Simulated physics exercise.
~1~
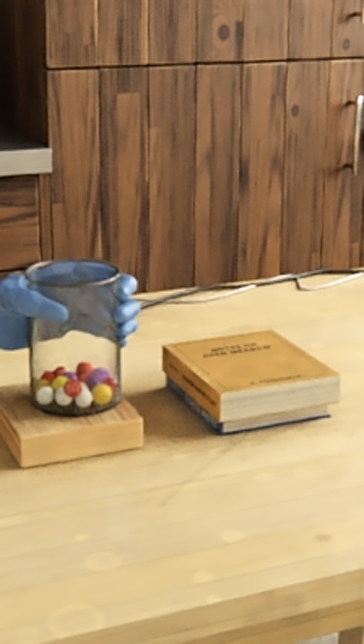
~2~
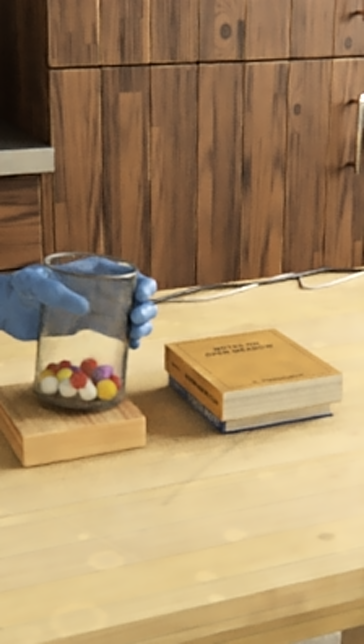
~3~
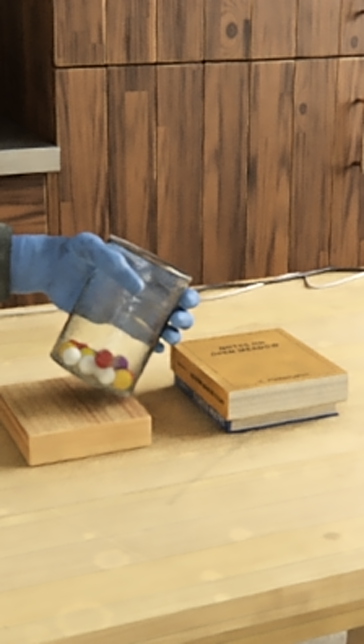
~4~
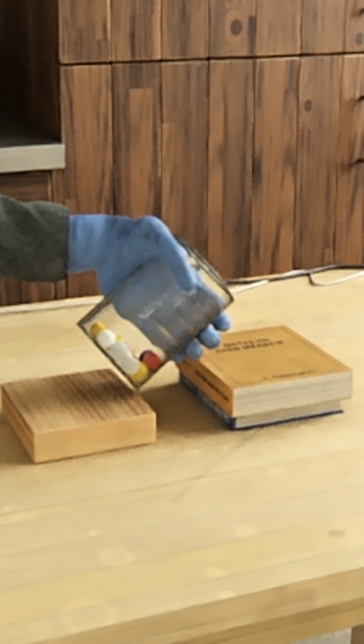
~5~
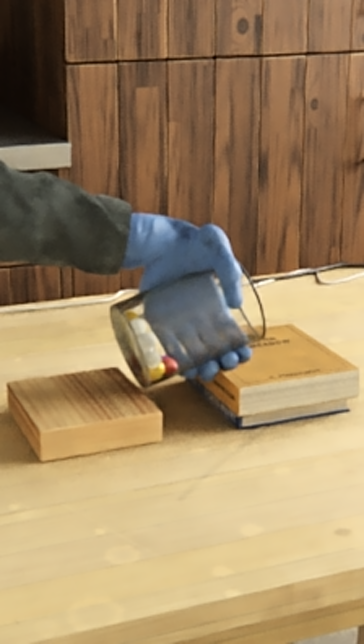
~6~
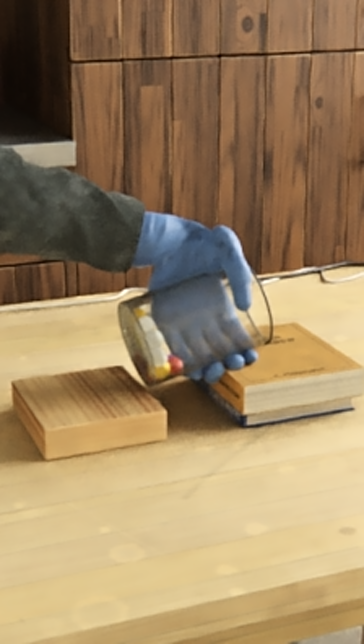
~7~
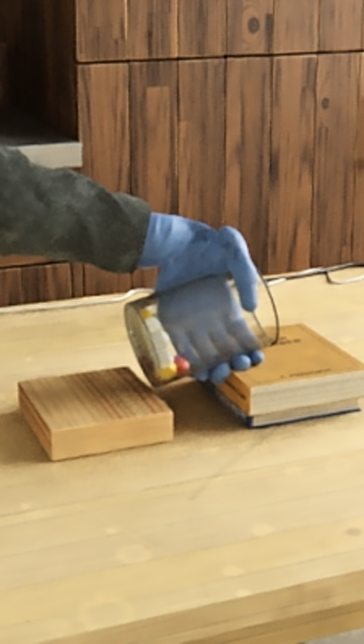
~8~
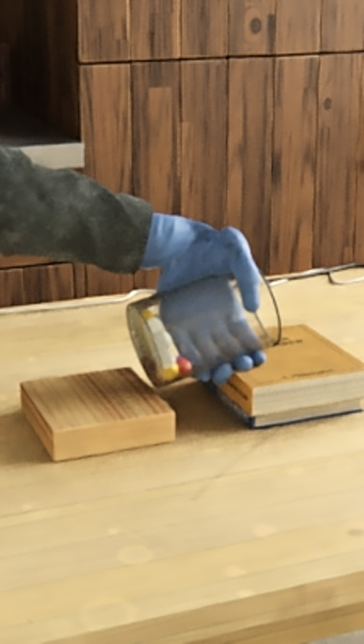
An open clear glass holding a small heap of colourful round candies or beads stands on a wooden block, gripped by a blue-gloved hand, beside a pile of books on a pale wooden table. The hand lifts the glass off the block and starts tipping it to the right. As it leans further, the balls slide together toward the lower side near its base. The dark-sleeved arm reaches farther in, laying the glass nearly on its side against the books. There it stops, still held, with its rim over the pile and every ball inside.
